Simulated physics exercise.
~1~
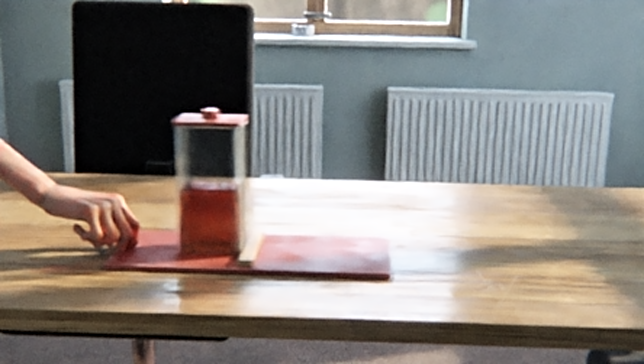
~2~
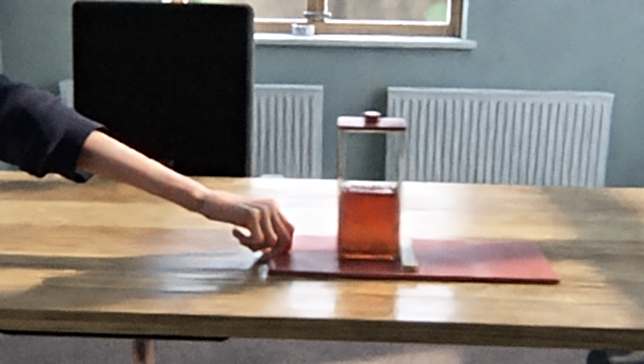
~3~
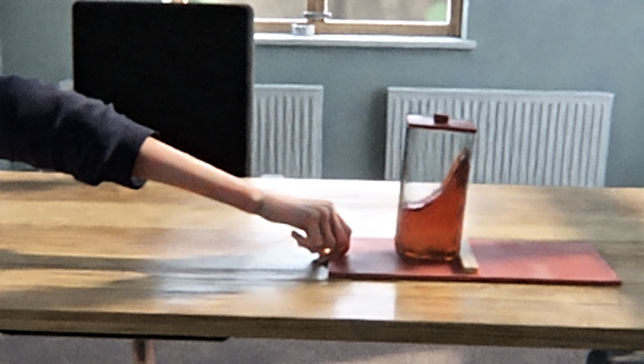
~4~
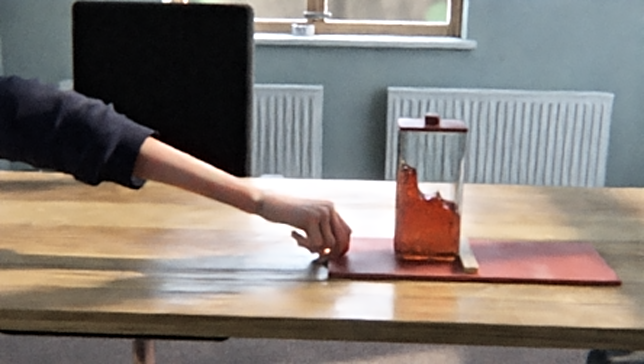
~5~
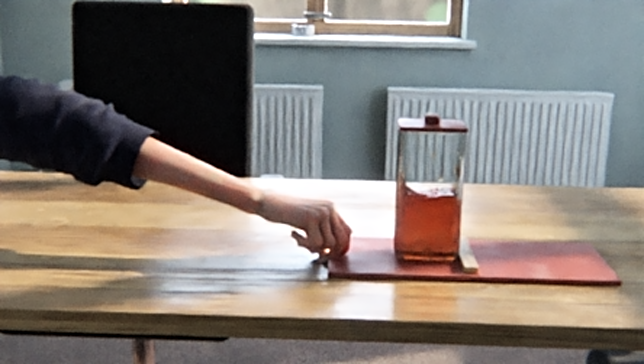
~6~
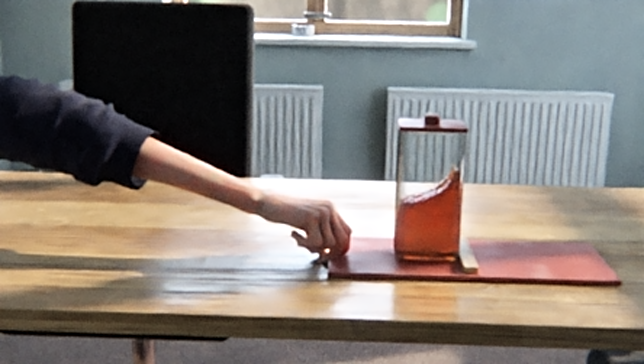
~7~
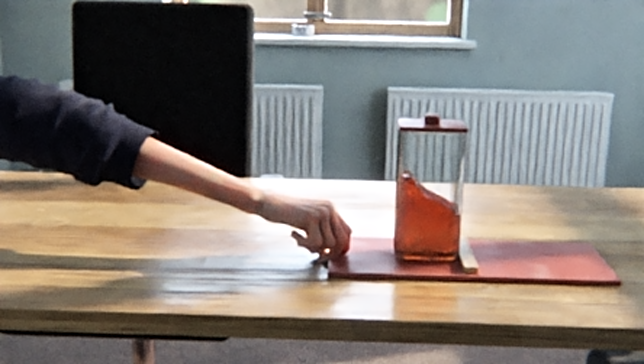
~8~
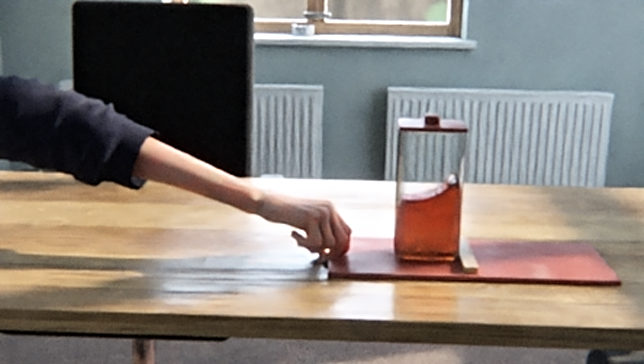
A square bottle partly filled with reddish tea slid right on a red board pushed by a hand across a wooden table. When the board stopped, the bottle tipped slightly and settled back upright, its tea still sloshing from side to side.
